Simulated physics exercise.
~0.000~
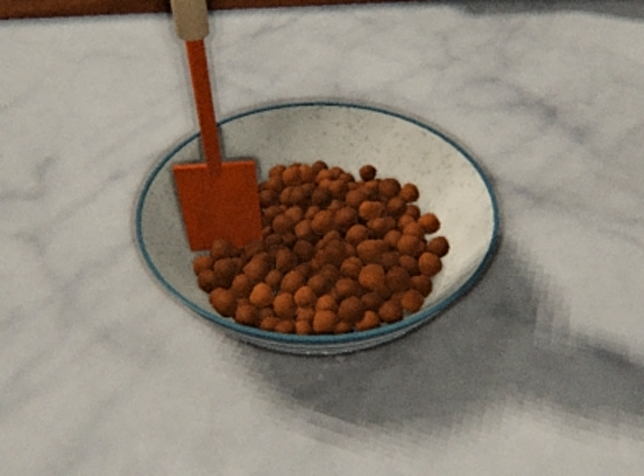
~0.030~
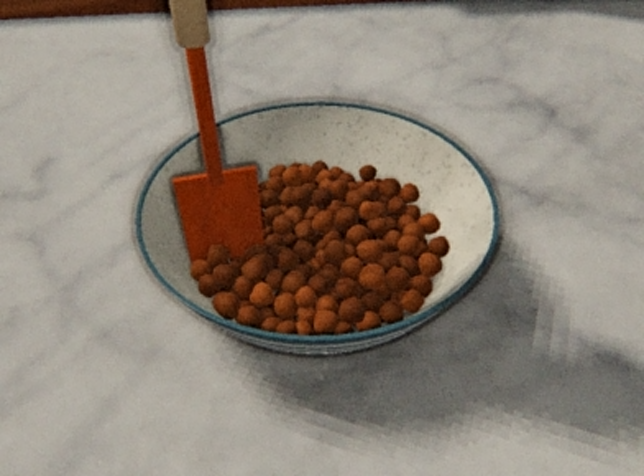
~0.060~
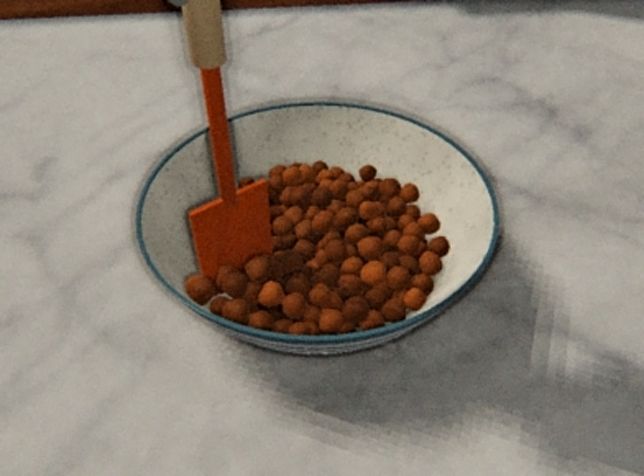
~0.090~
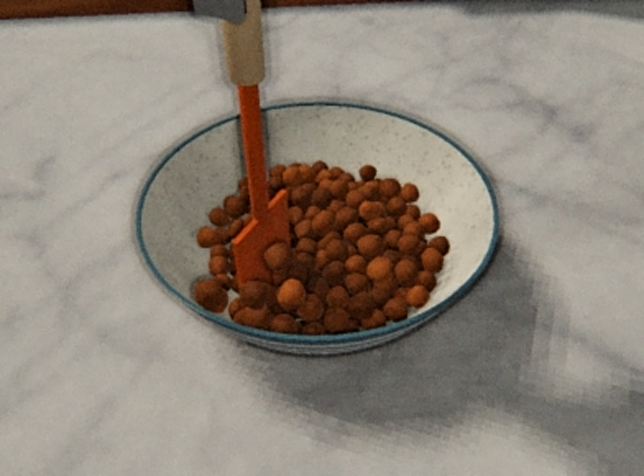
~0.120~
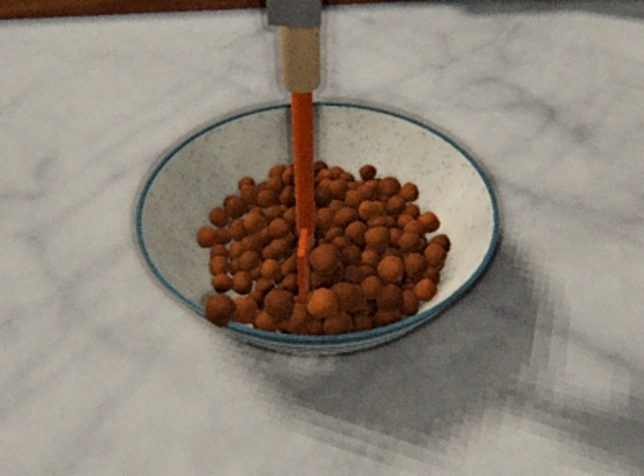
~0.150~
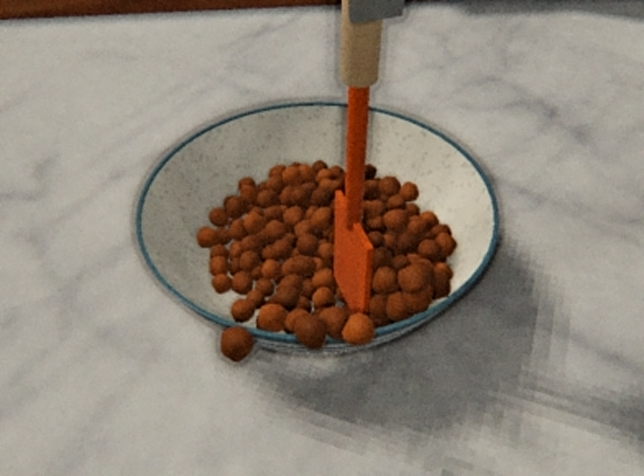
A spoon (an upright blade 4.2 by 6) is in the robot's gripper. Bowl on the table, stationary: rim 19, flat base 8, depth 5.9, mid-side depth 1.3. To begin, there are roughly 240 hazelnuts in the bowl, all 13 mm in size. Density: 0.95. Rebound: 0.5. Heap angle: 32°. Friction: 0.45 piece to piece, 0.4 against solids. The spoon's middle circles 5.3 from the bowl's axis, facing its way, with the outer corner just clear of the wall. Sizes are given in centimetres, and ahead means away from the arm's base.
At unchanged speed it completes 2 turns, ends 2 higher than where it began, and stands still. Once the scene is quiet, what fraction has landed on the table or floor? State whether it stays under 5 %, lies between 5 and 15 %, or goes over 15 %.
It goes over 15 %.
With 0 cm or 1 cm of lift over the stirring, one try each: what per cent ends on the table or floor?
About 45 and 30 per cent.
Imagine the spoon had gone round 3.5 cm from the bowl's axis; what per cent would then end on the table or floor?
Then about 15 per cent.
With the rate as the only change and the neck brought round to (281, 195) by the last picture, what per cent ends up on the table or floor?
About 10 per cent.
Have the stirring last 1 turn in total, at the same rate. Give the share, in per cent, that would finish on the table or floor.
10 %.
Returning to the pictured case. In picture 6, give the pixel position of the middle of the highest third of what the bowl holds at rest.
Roughly pixel (321, 226).
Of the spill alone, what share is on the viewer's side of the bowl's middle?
About 40 per cent.
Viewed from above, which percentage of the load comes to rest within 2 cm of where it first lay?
Something close to 30 percent, I'd say.
After 0.45 s, 343° round, highest piece 8 above the table; 203 in the bowl, 25 on the table or floor, 12 in flight or on the tool.
After 0.76 s, 224° round, highest piece 6 above the table; 186 in the bowl, 54 on the table or floor.
After 1.11 s, 0° round, highest piece 4 above the table; 185 in the bowl, 55 on the table or floor.
After 1.81 s, 0° round, highest piece 4 above the table; 185 in the bowl, 55 on the table or floor.
In the end, 185 in the bowl, 55 on the table or floor. That is 23 % on the table or floor.
